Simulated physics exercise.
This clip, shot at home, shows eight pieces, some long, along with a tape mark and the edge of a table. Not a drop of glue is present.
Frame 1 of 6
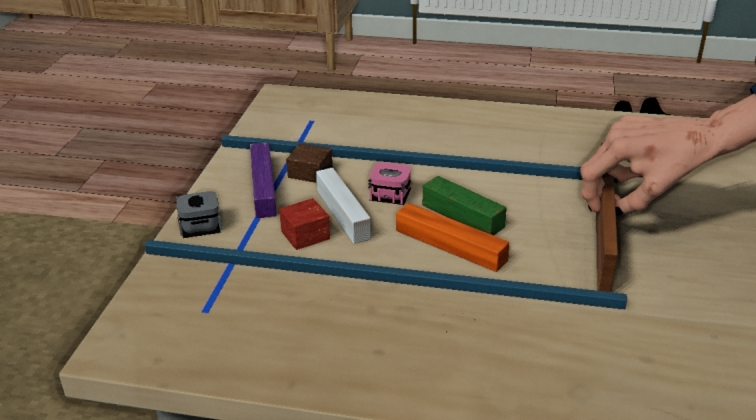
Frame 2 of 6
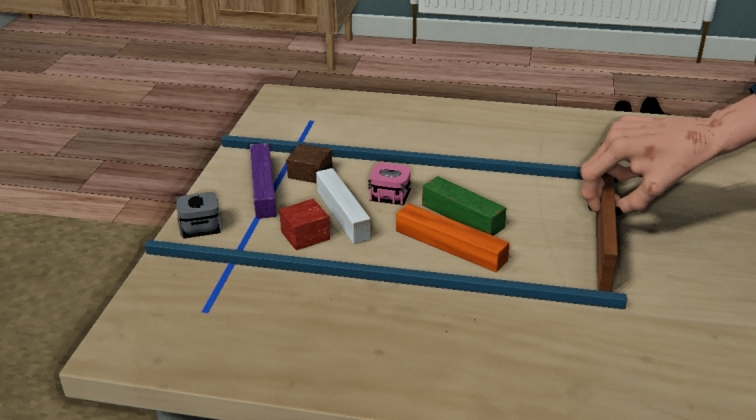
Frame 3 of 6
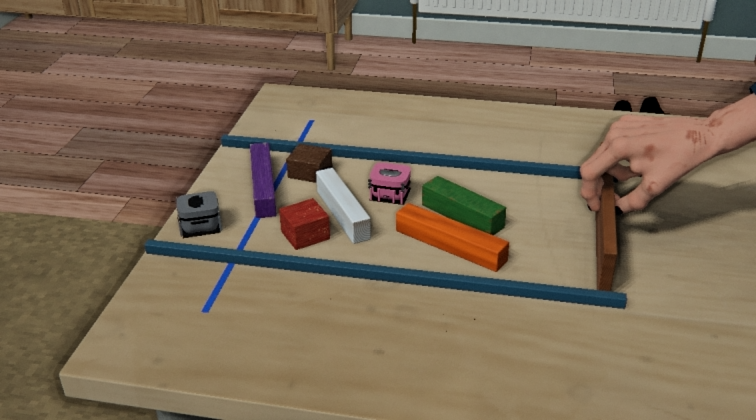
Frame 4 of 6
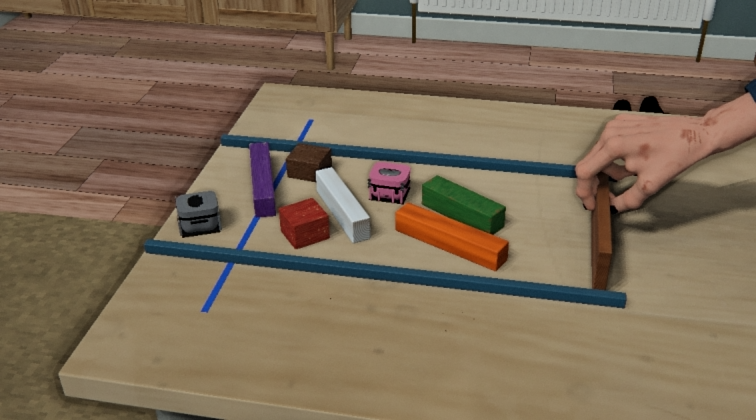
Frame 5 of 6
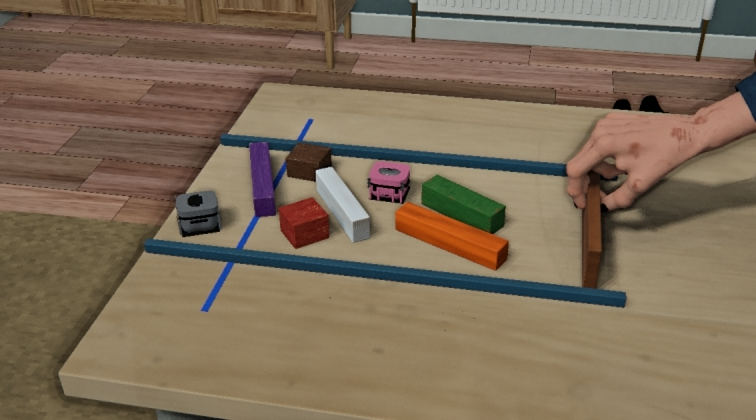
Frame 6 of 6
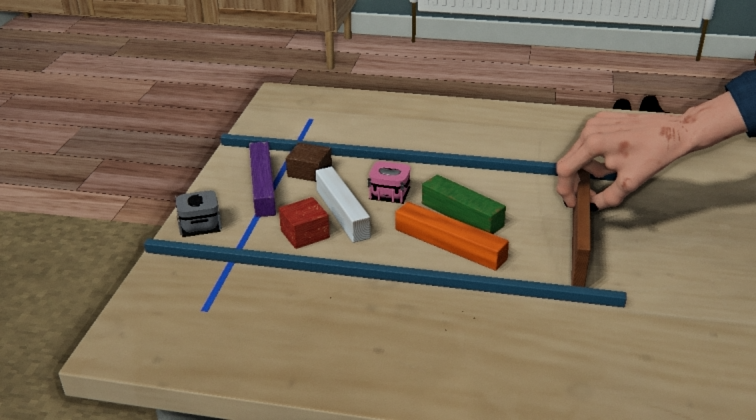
At first, a hand holds a brown board upright at the right end of two blue rails, with colourful blocks, a grey case and a pink one lying still between them near a blue tape line. Then the hand slides the board slightly left, touching none of the pieces, which stay in place.
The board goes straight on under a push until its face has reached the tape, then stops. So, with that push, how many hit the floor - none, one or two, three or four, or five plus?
One to two.
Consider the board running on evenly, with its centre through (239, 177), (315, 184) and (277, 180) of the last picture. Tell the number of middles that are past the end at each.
4; 0; 1.
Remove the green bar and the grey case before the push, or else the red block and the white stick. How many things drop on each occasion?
The first removal gives 0, the second gives 0.
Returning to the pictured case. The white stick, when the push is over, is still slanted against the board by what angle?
About 25°.
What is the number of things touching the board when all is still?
That number would be 2.
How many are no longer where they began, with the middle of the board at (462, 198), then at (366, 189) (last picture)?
At the first spot 3, then 6.
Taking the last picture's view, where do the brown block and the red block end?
The brown block at (213, 152), the red block at (179, 224).
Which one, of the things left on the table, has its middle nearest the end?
Answer: The brown block.
Soon after, none off yet; grey case at rest near (198, 213); purple bar at rest near (262, 178); brown block at rest near (309, 162).
Then, none off yet; grey case at rest near (198, 213); purple bar at rest near (262, 178); brown block moved a little near (296, 161).
At rest, the number that fall off is one or two; fallen, purple bar and grey case.
